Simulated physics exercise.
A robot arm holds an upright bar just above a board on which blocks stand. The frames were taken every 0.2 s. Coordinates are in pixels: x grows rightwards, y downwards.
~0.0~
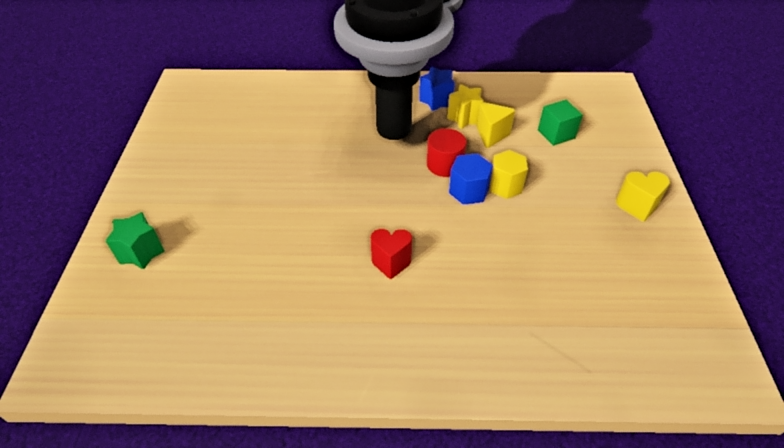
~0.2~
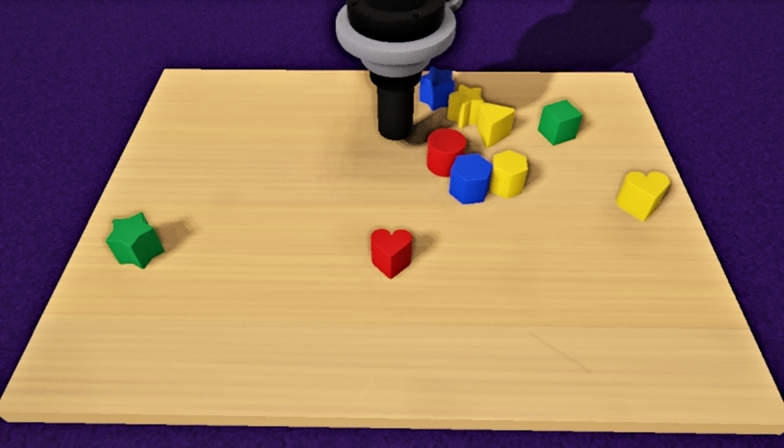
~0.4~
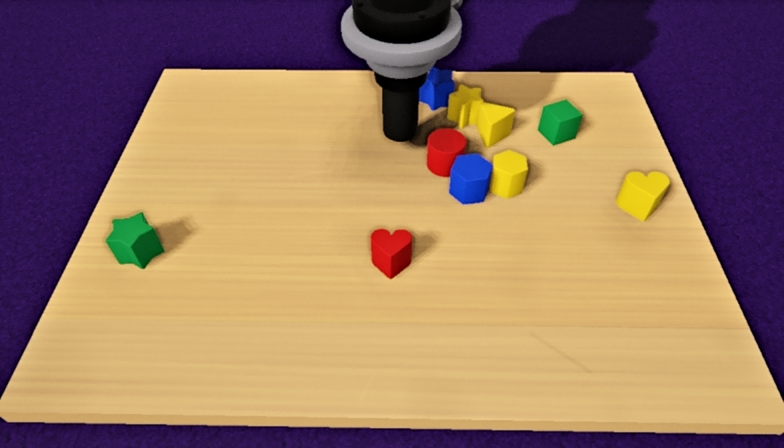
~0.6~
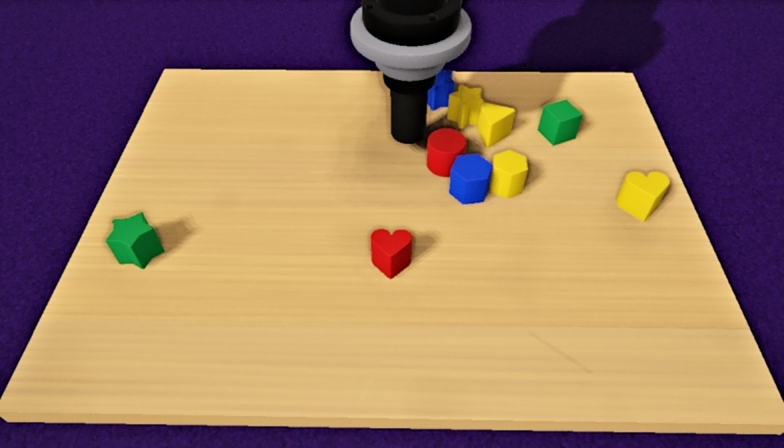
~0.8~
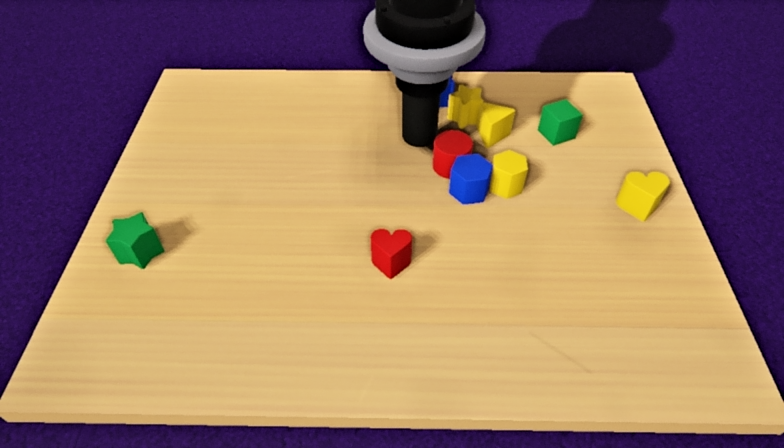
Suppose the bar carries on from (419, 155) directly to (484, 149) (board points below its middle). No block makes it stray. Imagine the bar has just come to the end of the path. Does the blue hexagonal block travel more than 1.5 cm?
No.
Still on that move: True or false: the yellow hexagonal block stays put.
The claim does not hold.
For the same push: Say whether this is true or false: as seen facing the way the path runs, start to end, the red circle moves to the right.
Verdict: True.
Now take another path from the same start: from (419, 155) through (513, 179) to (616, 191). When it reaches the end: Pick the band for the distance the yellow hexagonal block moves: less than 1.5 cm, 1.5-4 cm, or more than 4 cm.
It will fall in the top band, over 4 cm.
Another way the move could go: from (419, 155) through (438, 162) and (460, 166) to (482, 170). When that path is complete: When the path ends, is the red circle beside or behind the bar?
Going by the path, no.
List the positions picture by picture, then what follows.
The first picture shows lower end of the bar at (394, 130), tops of blocks, red circle at (447, 140), blue hexagonal block at (472, 167), yellow triangular piece at (496, 112), yellow hexagonal block at (511, 162).
The second picture shows bar at (396, 131), blocks as before.
The third picture shows bar at (400, 132), blocks as before.
The fourth picture shows bar at (408, 134), blocks as before.
The fifth picture shows bar at (419, 137), red circle at (454, 142), blue hexagonal block at (472, 167), yellow triangular piece at (496, 112), yellow hexagonal block at (511, 162).
What follows on the original path. Halfway along, bar at (454, 135); red circle at (481, 147); blue hexagonal block at (479, 173), turned 15° clockwise.
At the end, bar at (487, 132); red circle at (495, 149); blue hexagonal block at (479, 174), turned 15° clockwise; yellow triangular piece at (502, 109), turned 30° anticlockwise; yellow hexagonal block at (521, 170), turned 20° anticlockwise.
